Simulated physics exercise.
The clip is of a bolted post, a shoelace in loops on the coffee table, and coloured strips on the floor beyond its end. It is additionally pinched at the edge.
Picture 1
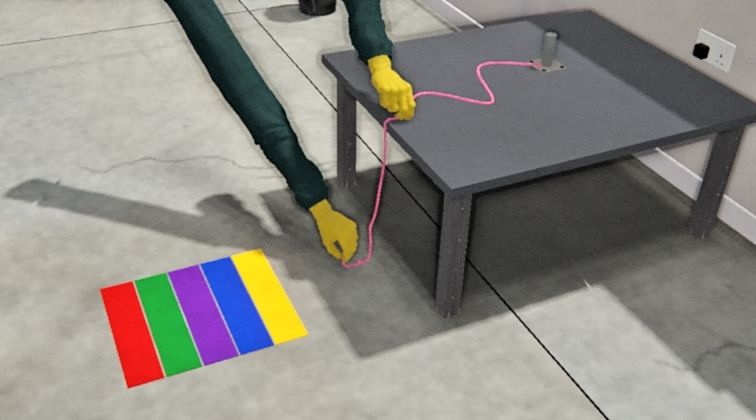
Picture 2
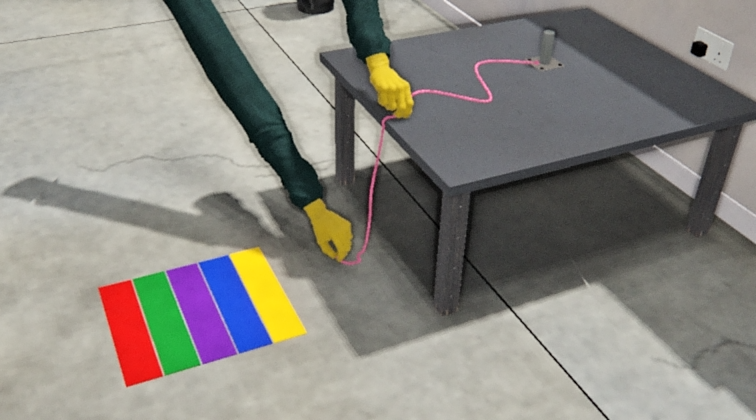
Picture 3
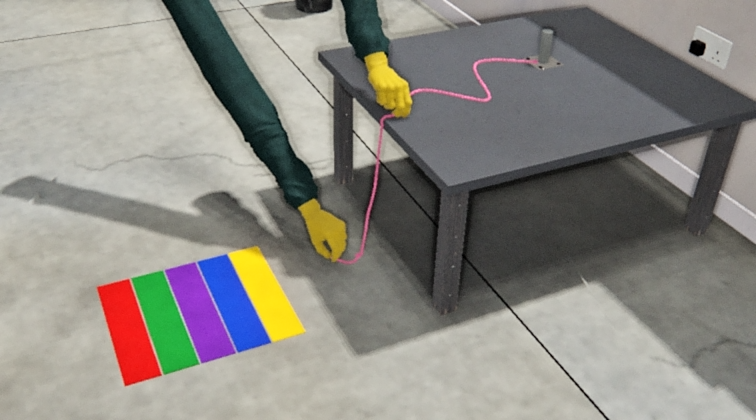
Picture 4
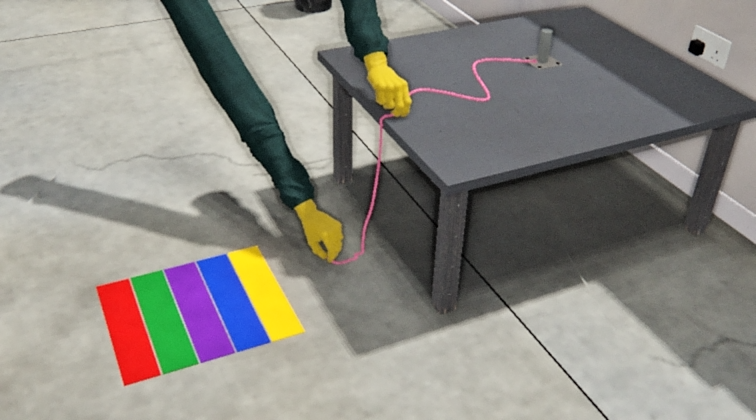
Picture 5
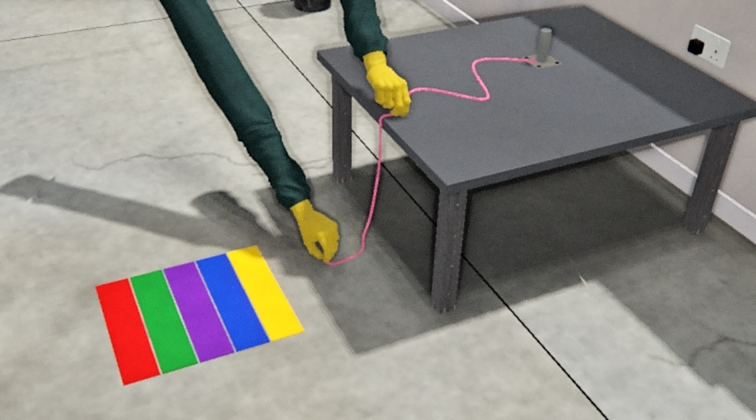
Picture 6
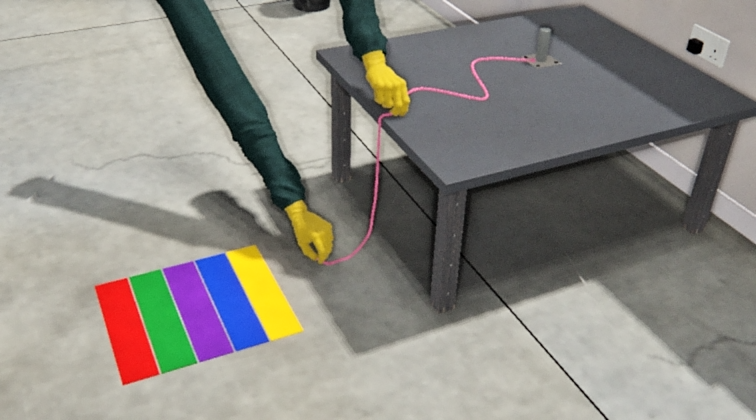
The video shows one gloved hand pinching a pink cord at the edge of a grey table while another holds its lower end near the floor, moving it slightly left toward the coloured strips as the upper hand stays nearly still.
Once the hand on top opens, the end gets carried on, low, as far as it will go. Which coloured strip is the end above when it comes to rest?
The red one.
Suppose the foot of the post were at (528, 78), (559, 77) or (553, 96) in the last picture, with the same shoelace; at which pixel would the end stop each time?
Around (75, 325), (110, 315) and (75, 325).
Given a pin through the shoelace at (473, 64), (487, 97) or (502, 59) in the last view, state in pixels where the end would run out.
It comes to rest around (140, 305), (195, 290) and (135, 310) respectively.
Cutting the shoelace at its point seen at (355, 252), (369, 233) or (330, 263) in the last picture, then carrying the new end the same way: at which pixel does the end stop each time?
In order, roughly (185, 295), (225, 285) and (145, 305).
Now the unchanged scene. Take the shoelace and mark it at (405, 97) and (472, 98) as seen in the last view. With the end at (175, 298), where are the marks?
They end up at (364, 144) and at (414, 98).
A little later, end near (174, 298); over green.
Next, end near (140, 307); over green.
When it is tight, end near (121, 312); over red. It gets as far as the red strip.
